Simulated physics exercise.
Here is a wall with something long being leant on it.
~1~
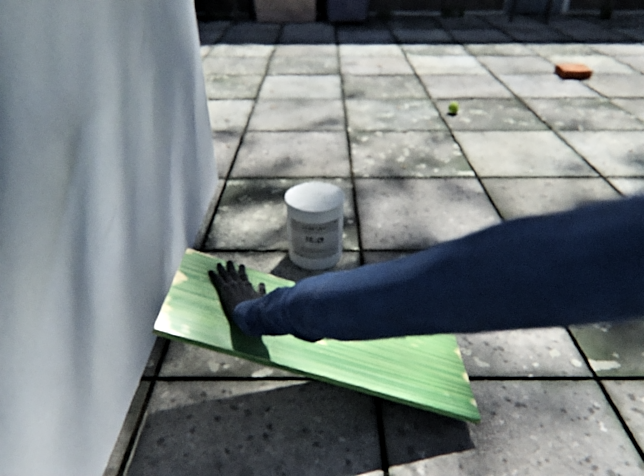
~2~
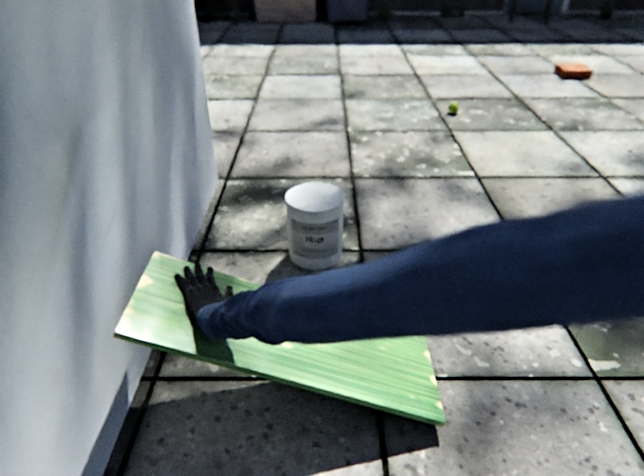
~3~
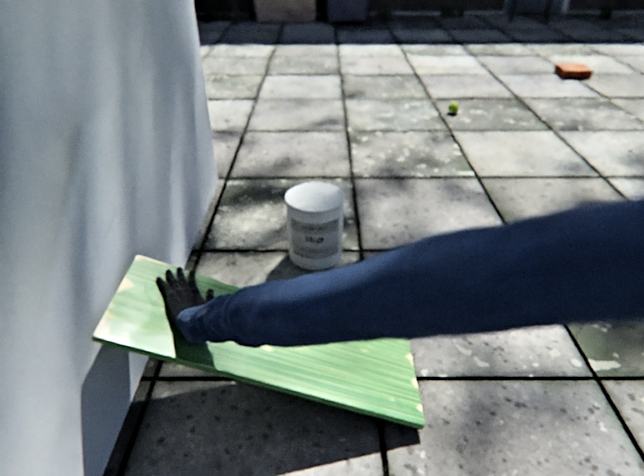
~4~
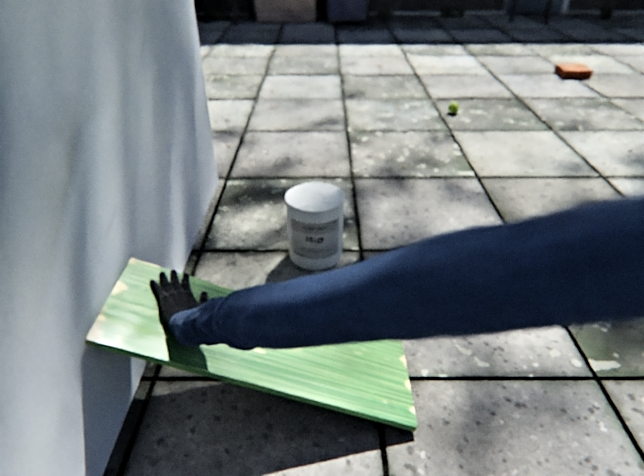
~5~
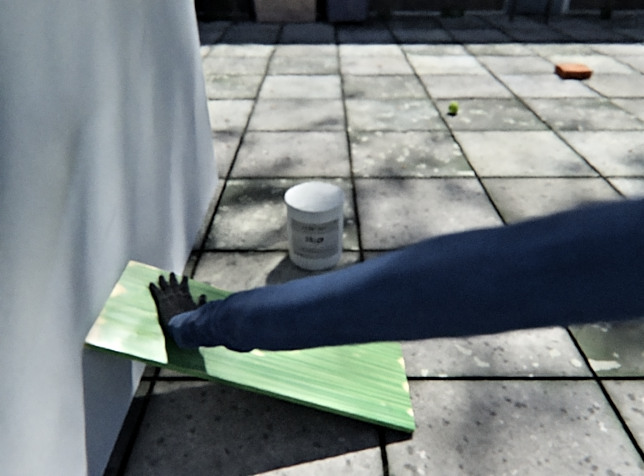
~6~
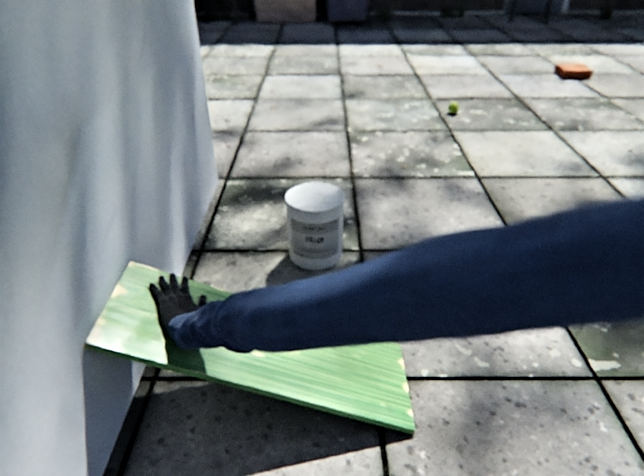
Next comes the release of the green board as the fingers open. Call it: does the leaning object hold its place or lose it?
It loses its place.
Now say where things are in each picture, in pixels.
The first frame shows not yet at the wall; green board (329, 334); white pail (315, 226).
The second frame shows not yet at the wall; green board (295, 337); white pail (315, 226).
The third frame shows not yet at the wall; green board (276, 340); white pail (315, 226).
The fourth frame shows not yet at the wall; green board (269, 343); white pail (315, 226).
The fifth frame shows propped up under the hand; green board (268, 345); white pail (315, 226).
The sixth frame shows propped up under the hand; green board (268, 346); white pail (315, 226).
Then, 0.20 s past the last view, green board leaning 7° more than when let go near (275, 357).
Then, 0.30 s past the last view, green board leaning 21° more than when let go near (284, 382).
Then, 0.50 s past the last view, green board leaning 23° more than when let go near (286, 385).
Then, 2.20 s past the last view, green board resting near (286, 385).
Finally, moved from the start, green board; white pail still in place. Final places as the last picture's camera would see them, green board near (286, 385). The board gives way.
